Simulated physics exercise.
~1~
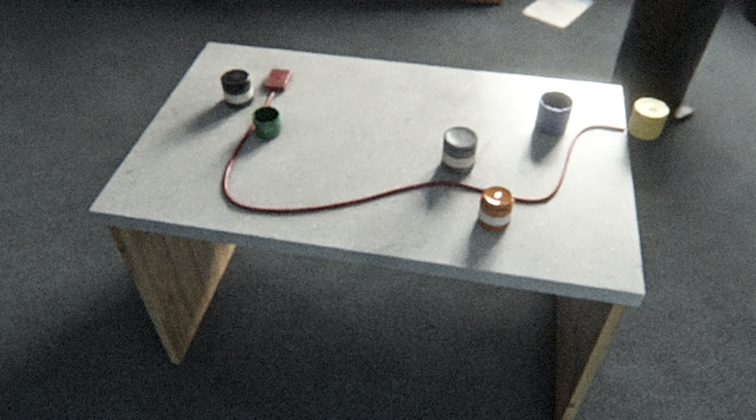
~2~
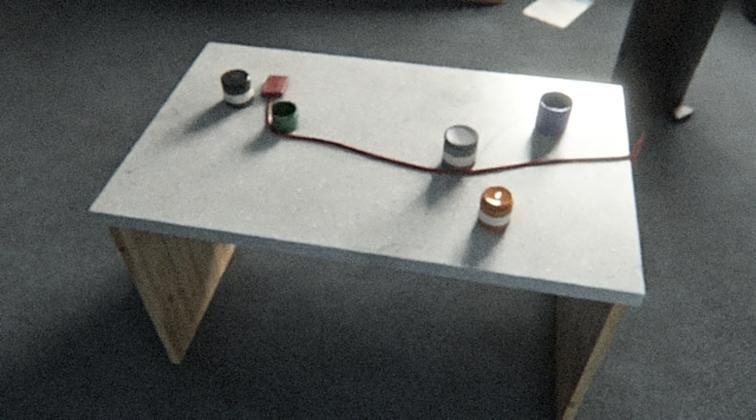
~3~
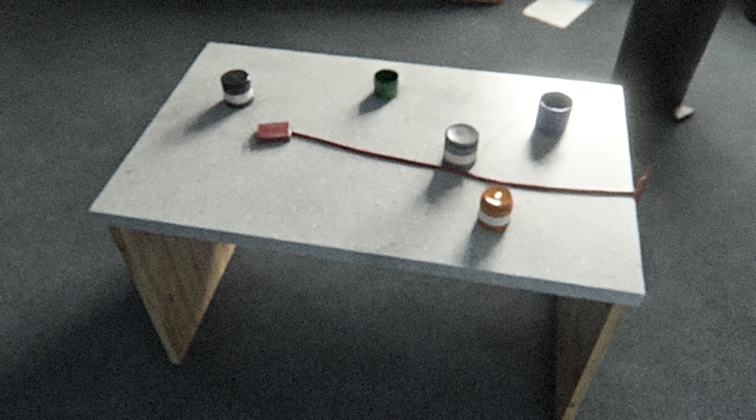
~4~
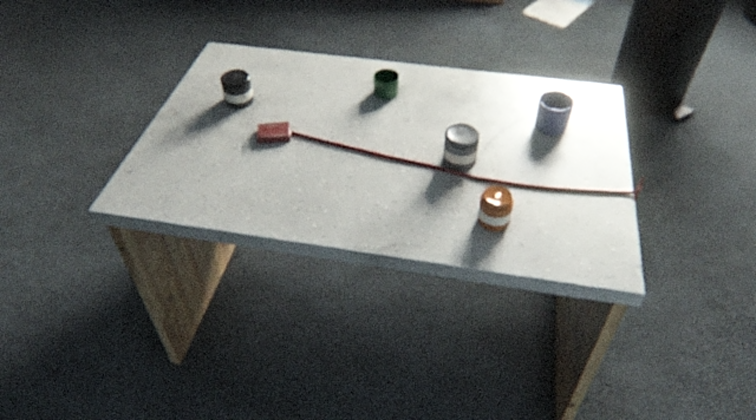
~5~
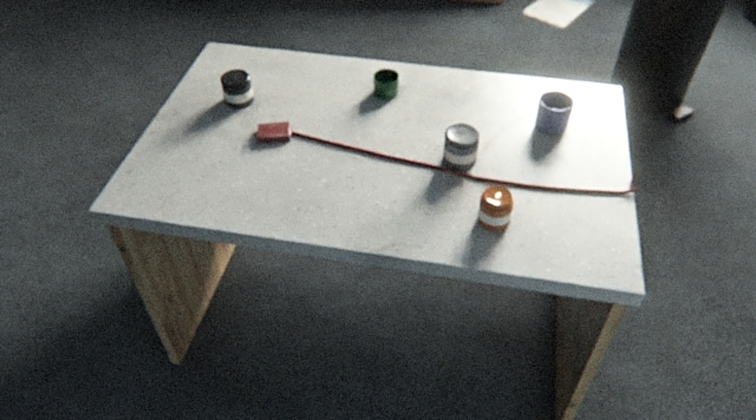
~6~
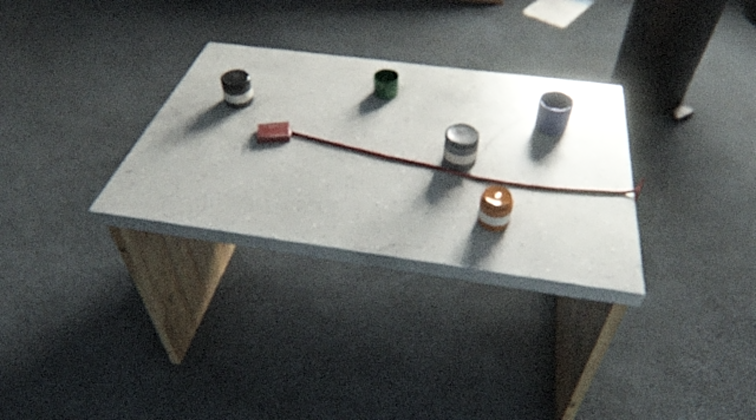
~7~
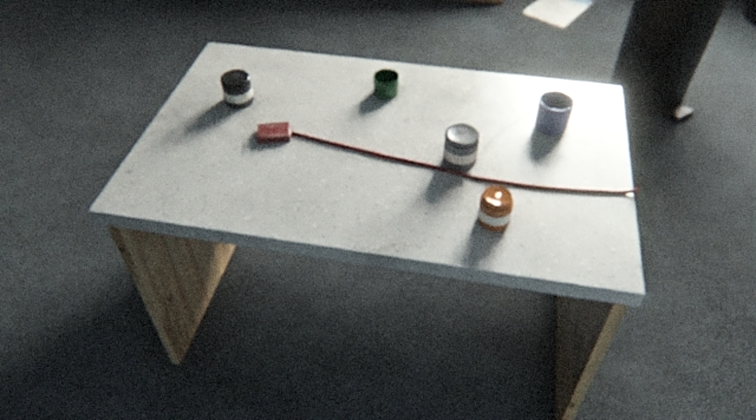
In the video, a yellow cylinder wired to a small red block drops off a desk's right side, pulling the cable taut; the block shifts toward the front and a green cup slides right, then both rest on the desk among four unmoved containers.
